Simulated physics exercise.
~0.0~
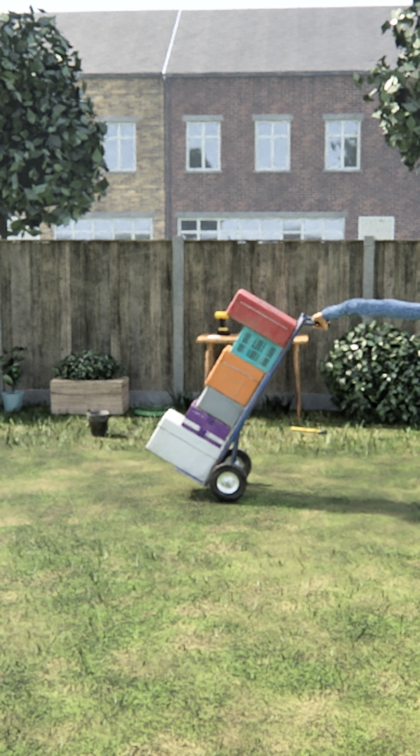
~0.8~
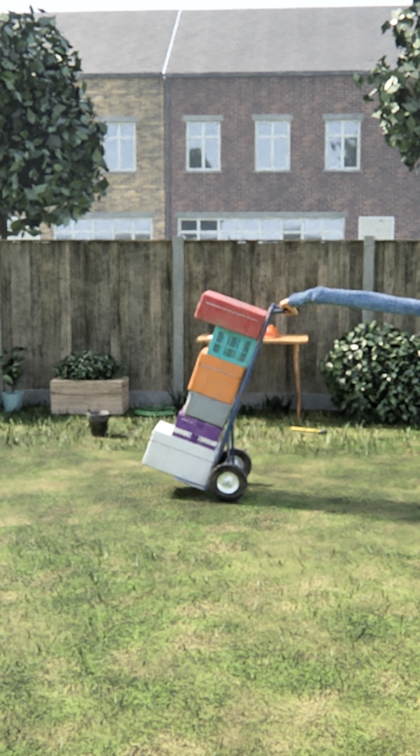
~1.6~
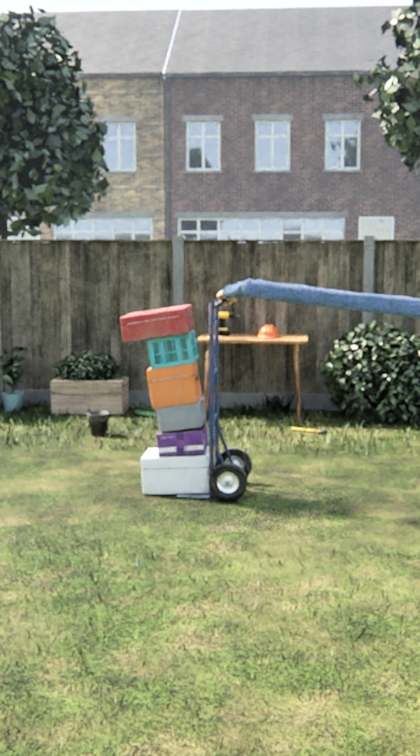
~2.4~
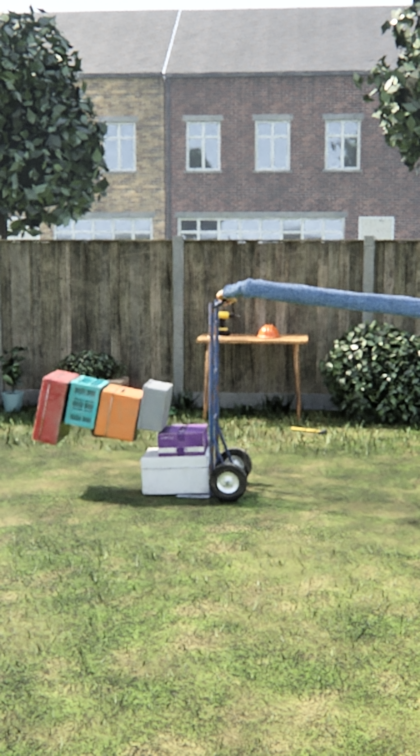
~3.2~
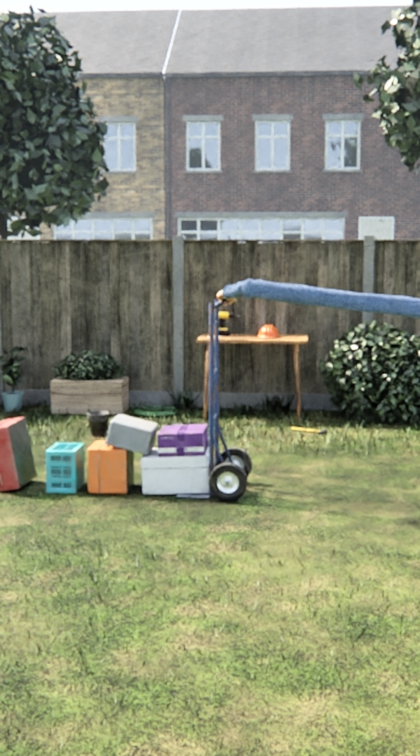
In a fenced back garden, a blue-sleeved arm tipped a loaded two-wheeled hand truck upright, and the top four of its stacked boxes toppled left onto the grass, the grey one ending tilted against the white box, which stayed aboard with the purple one.
